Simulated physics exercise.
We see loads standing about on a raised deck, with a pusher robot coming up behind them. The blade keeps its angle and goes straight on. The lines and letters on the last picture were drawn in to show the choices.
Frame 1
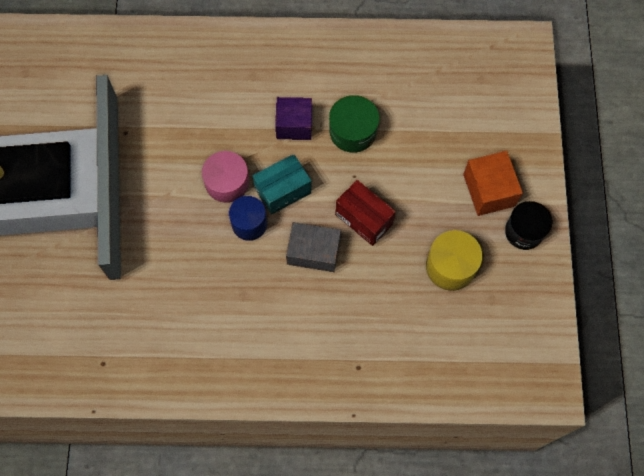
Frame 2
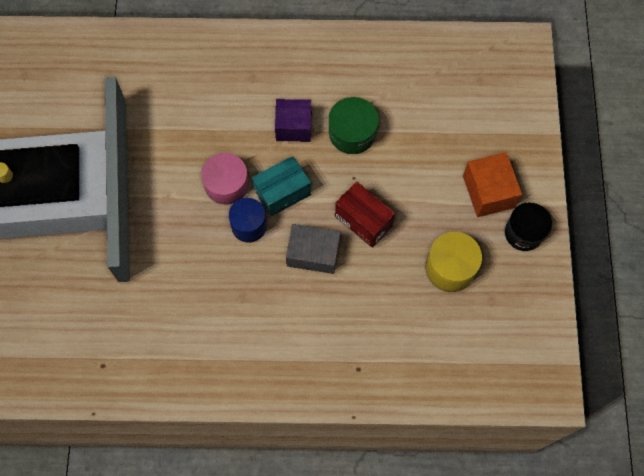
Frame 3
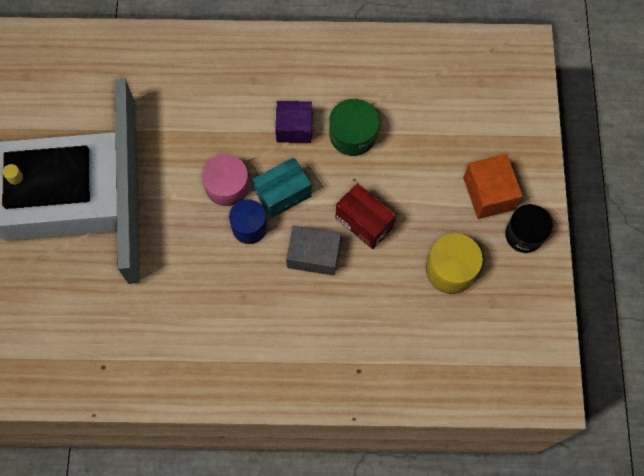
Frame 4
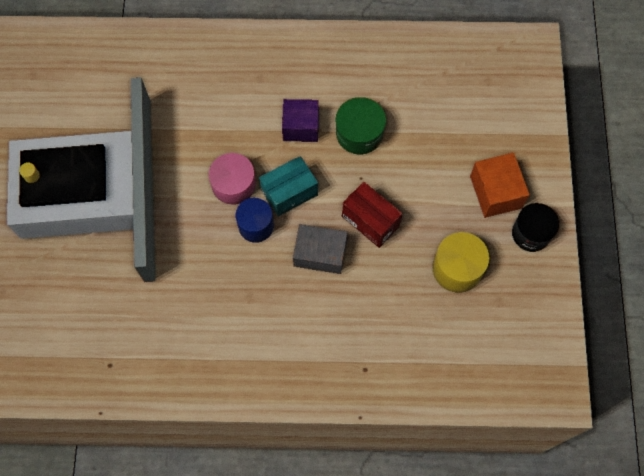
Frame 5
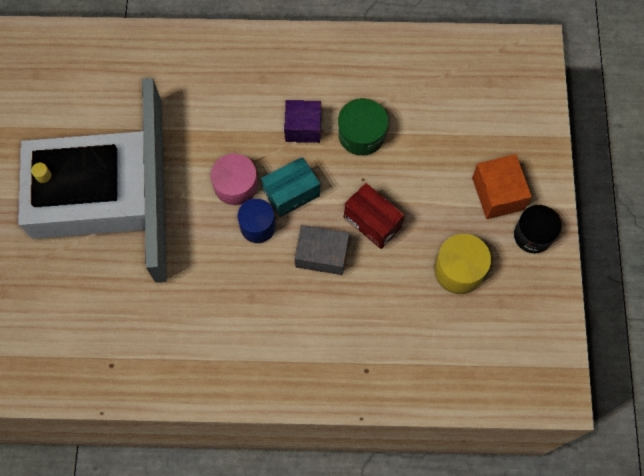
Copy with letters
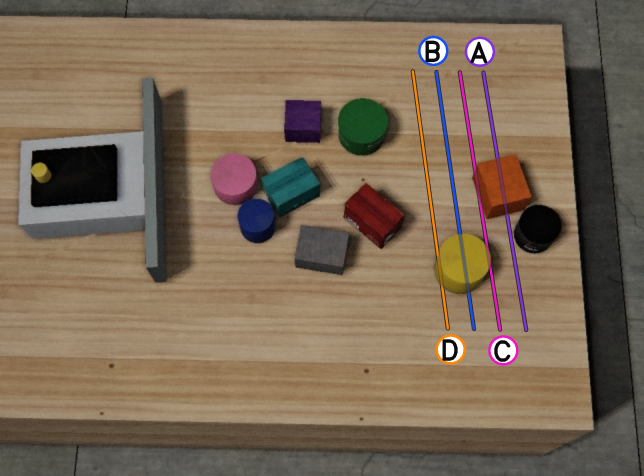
A grey pusher robot with a wide front plate moving slowly right across a wooden deck toward motionless coloured blocks and cylinders.
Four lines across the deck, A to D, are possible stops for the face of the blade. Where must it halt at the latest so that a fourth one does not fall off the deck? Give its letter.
Line A.
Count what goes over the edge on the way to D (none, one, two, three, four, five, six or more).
The count is none.
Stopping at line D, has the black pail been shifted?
No.
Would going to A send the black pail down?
By then, yes.
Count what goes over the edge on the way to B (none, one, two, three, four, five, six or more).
The count is none.
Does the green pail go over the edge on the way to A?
No.
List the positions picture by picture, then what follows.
Grey crate (314, 247); pink canister (226, 177); red parcel (365, 213), in the first picture.
Robot (43, 174); purple crate (294, 121), in the second picture.
Robot (53, 176); orange crate (492, 187), in the third picture.
Robot (69, 174); yellow canister (460, 263), in the fourth picture.
Robot (80, 175); green pail (363, 128); grey crate (322, 250); pink canister (235, 180), in the fifth picture.
On the marked copy, A at (504, 194); B at (454, 194); C at (479, 194); D at (429, 193).
Taking A. A third of the way, robot (208, 177); grey crate (330, 252); pink canister (306, 170).
Two thirds of the way, robot (337, 179); yellow canister (481, 275); purple crate (415, 108).
When it is over, robot (439, 181); black pail over the edge; orange crate over the edge; two fallen.
As for the rest, B is within the limit but short; C is within the limit but short; D is within the limit but short.
